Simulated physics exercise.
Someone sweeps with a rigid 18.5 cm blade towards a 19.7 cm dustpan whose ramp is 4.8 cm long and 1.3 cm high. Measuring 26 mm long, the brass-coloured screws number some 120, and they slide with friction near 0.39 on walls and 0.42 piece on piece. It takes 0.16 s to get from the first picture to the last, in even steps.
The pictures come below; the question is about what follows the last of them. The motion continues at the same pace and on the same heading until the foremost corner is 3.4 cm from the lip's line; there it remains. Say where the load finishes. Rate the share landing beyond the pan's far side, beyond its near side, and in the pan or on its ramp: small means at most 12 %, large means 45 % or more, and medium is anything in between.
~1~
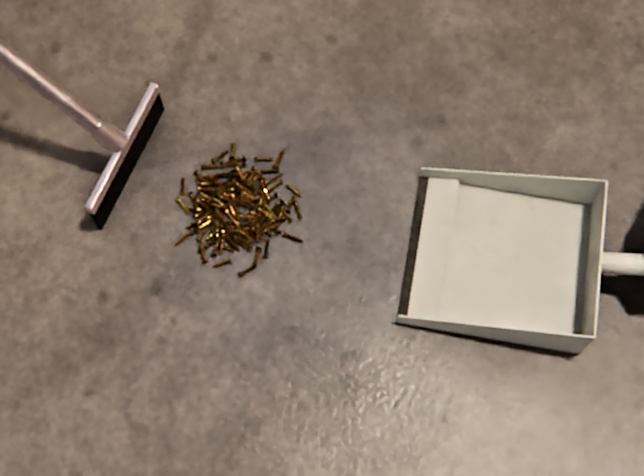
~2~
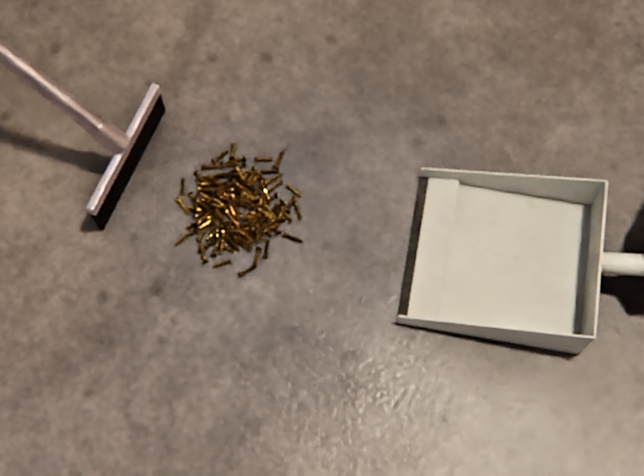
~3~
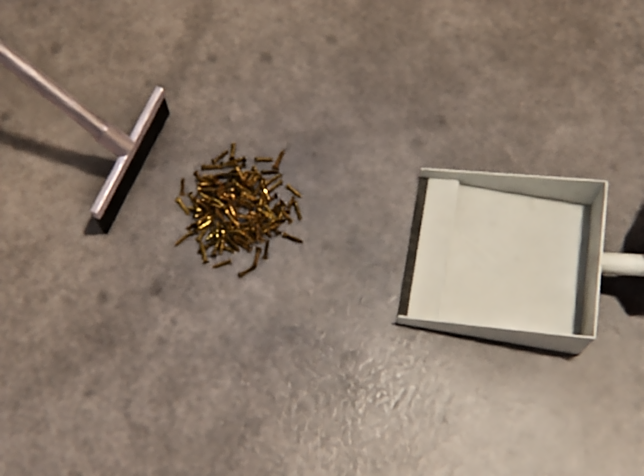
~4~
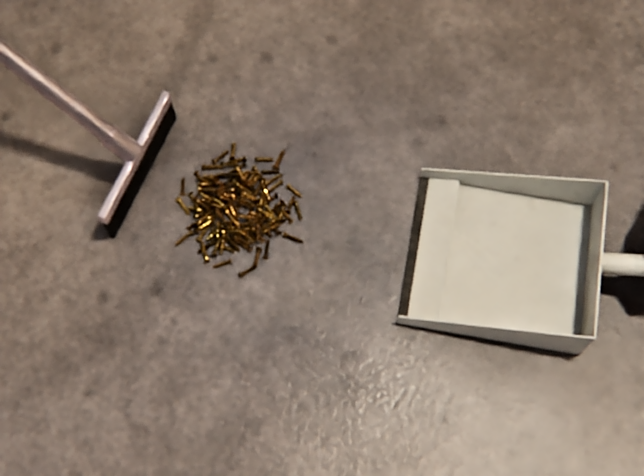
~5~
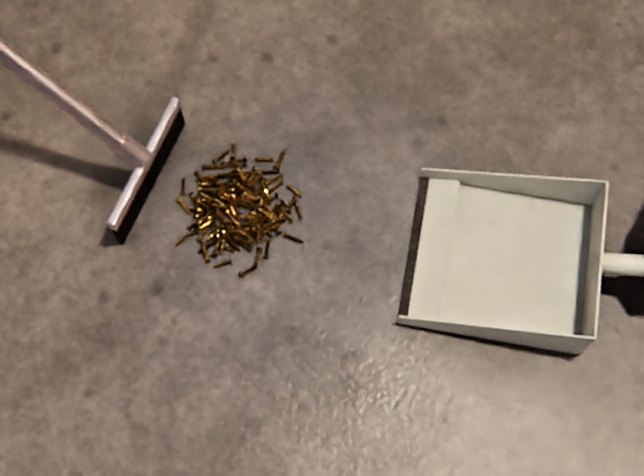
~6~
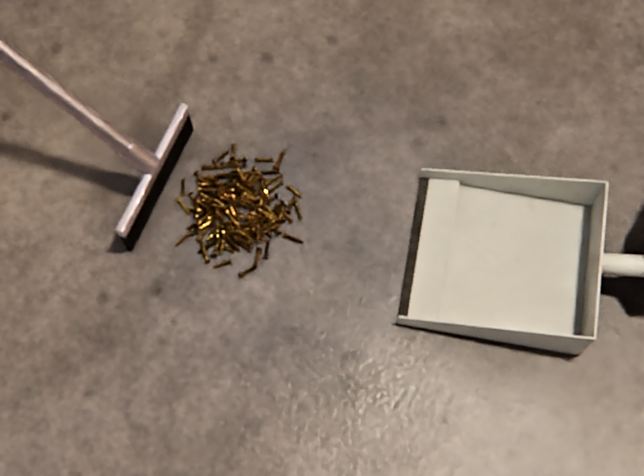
Shares: Far side - small; near side - medium; pan - small.
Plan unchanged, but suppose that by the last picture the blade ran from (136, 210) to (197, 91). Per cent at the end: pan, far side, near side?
Pan 5; far 10; near 0.
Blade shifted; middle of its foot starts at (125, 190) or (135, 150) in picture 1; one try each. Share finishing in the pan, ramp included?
Estimates: 0 percent and 10 percent.
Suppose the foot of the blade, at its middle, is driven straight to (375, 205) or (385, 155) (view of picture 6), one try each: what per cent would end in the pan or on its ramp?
Close to 5 and 0 percent, in that order.
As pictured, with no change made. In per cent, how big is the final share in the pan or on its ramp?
I'd say close to 5 per cent.
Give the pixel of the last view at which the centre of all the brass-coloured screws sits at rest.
(379, 283).
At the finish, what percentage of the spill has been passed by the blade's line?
Something like 30 per cent, roughly.
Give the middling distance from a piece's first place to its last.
20 cm or so.
Then, 0.32 s after the last picture, middle of the blade 19 cm from the lip; 0 % over the lip, far side 0 %, near side 0 %.
Then, 0.53 s after the last picture, middle of the blade 10 cm from the lip; 0 % over the lip, far side 0 %, near side 15 %.
Then, 0.86 s after the last picture, middle of the blade 5 cm from the lip; 5 % over the lip, far side 0 %, near side 30 %.
In the end, far side 0 %, near side 30 %, pan 5 %, in front of the lip or behind the blade 65 %.
